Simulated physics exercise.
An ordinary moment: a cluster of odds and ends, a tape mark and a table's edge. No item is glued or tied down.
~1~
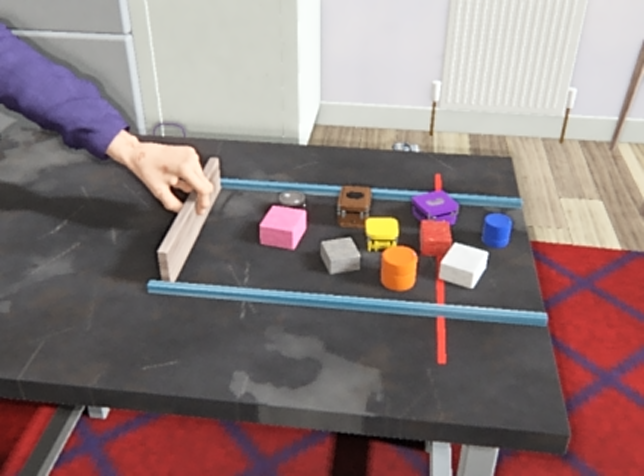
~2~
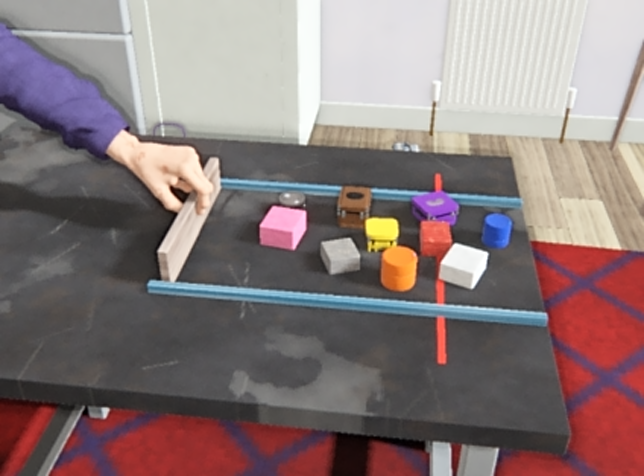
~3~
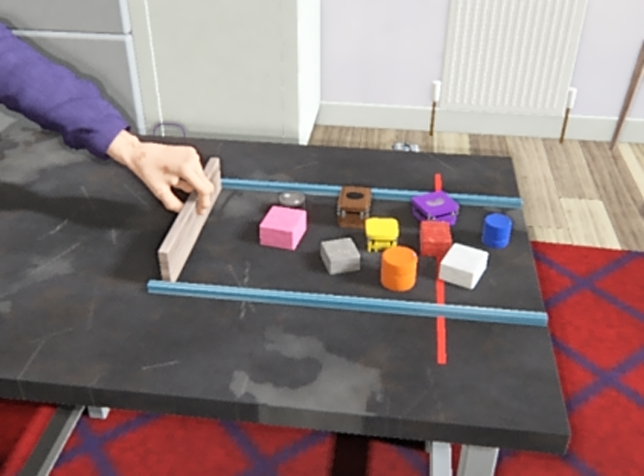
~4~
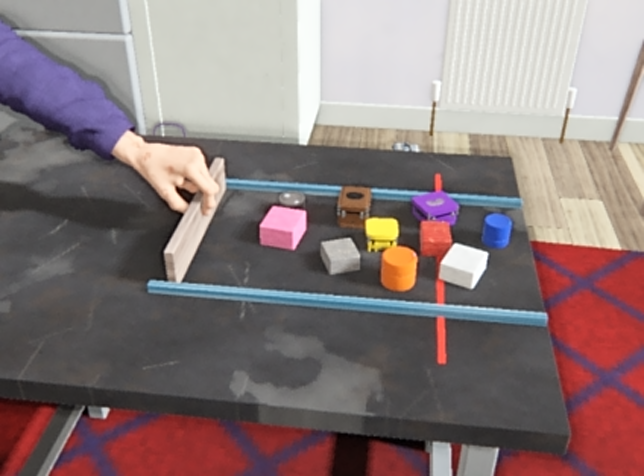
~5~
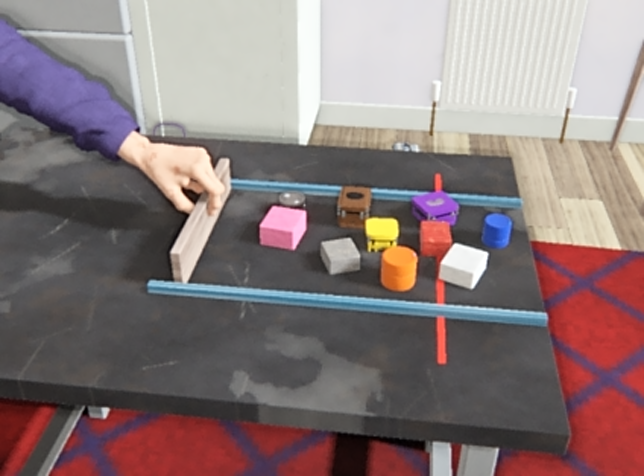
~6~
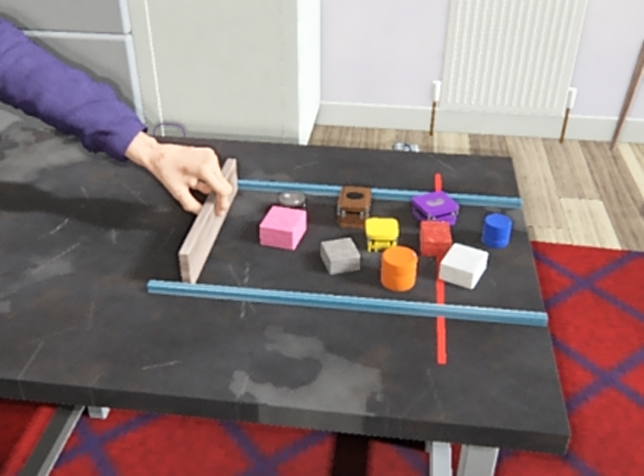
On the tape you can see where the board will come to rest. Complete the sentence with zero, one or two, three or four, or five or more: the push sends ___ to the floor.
The push sends one or two to the floor.
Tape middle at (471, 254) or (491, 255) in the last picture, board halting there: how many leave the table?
The first gives 3 and the second gives 6.
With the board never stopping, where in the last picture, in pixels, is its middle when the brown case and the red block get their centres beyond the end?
First it's close to (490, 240), next close to (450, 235).
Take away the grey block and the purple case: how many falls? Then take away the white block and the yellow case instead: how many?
1, then 0.
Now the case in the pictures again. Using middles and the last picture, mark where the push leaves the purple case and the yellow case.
Final centres, first then second: (510, 210), (491, 244).
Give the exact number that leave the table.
Precisely 1.
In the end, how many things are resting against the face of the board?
All in all, 4.
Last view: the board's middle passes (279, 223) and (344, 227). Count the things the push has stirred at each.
One spot: 2. Other spot: 5.
Soon after, none off yet; blue lid at rest near (496, 231); white block at rest near (463, 266); red block at rest near (435, 239).
In the end, the number that fall off is one or two; gone, blue lid.
